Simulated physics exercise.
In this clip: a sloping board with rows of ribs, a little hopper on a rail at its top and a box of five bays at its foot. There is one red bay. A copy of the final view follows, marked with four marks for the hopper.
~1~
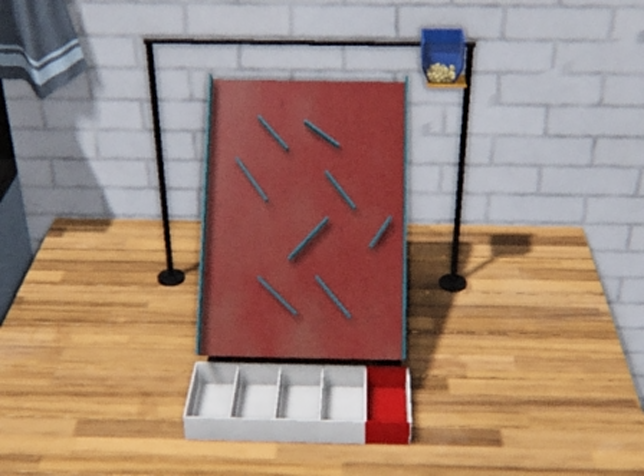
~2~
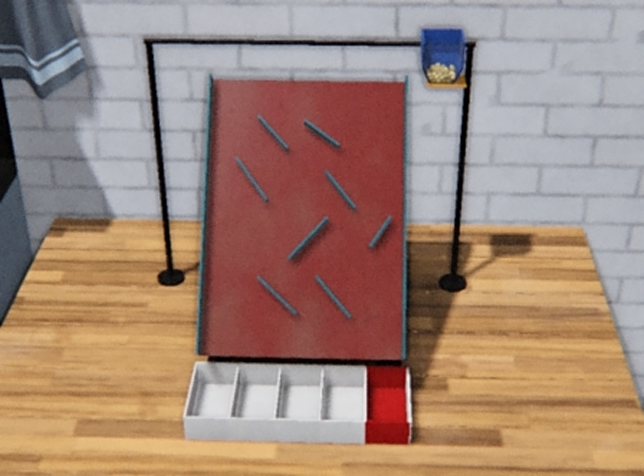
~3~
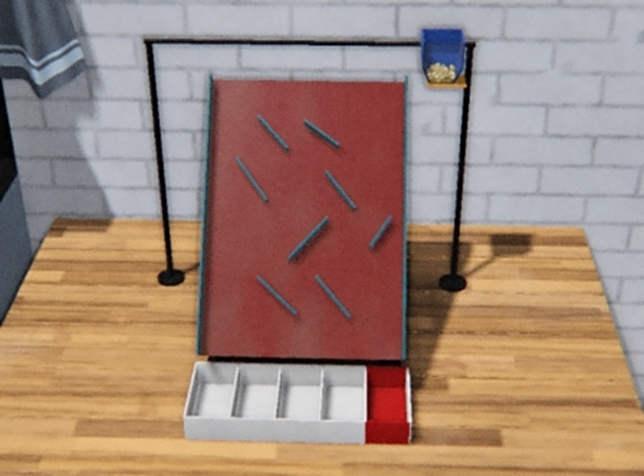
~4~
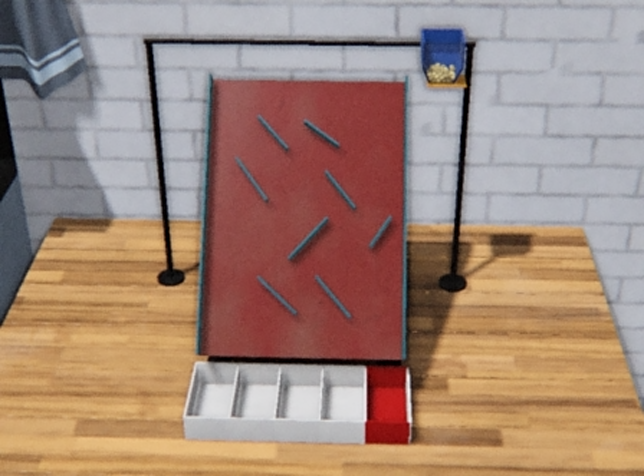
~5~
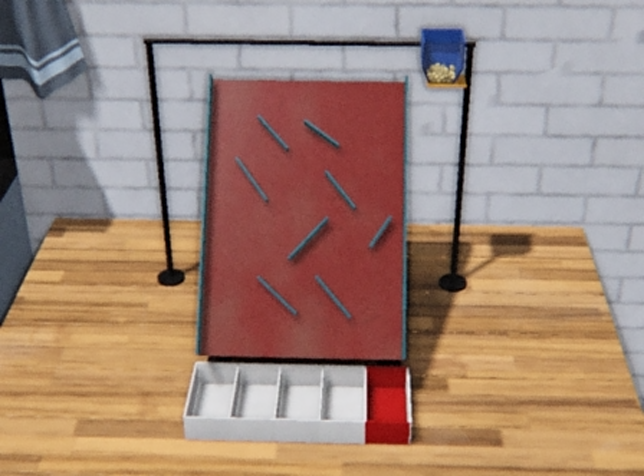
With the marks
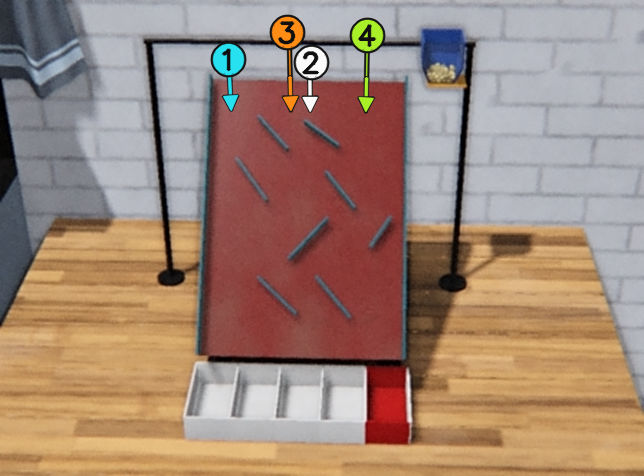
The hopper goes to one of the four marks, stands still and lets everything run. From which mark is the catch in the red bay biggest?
Best: 4.
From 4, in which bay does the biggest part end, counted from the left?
The fifth from the left.
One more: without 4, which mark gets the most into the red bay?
The answer is 2.
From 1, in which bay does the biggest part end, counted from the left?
The first.
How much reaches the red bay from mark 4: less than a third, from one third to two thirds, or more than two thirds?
Mark 4 gives more than two thirds.
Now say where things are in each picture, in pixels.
In the first frame, hopper (439, 75), soya beans, door shut.
In the second frame, ribs (258, 115) to (287, 148), (304, 120) to (339, 145), (236, 157) to (267, 200).
In the third frame, ribs (326, 171) to (355, 207), (289, 258) to (327, 217), (370, 246) to (391, 216).
In the fourth frame, ribs (258, 276) to (296, 313), (316, 276) to (350, 317).
In the fifth frame, red bay (387, 431), number 5 of 5 from the left.
On the marked copy, mark 1 meets the board at (231, 105); mark 2 meets the board at (310, 106); mark 3 meets the board at (290, 105); mark 4 meets the board at (366, 106).
With 1, not one piece in the red bay, the larger part in other bays, about a tenth outside the box.
With 2, roughly half in the red bay, roughly a third in other bays, about a tenth outside the box.
With 3, about a tenth in the red bay, the larger part in other bays, about a tenth outside the box.
With 4, the larger part in the red bay, about a tenth in other bays, about a tenth outside the box.
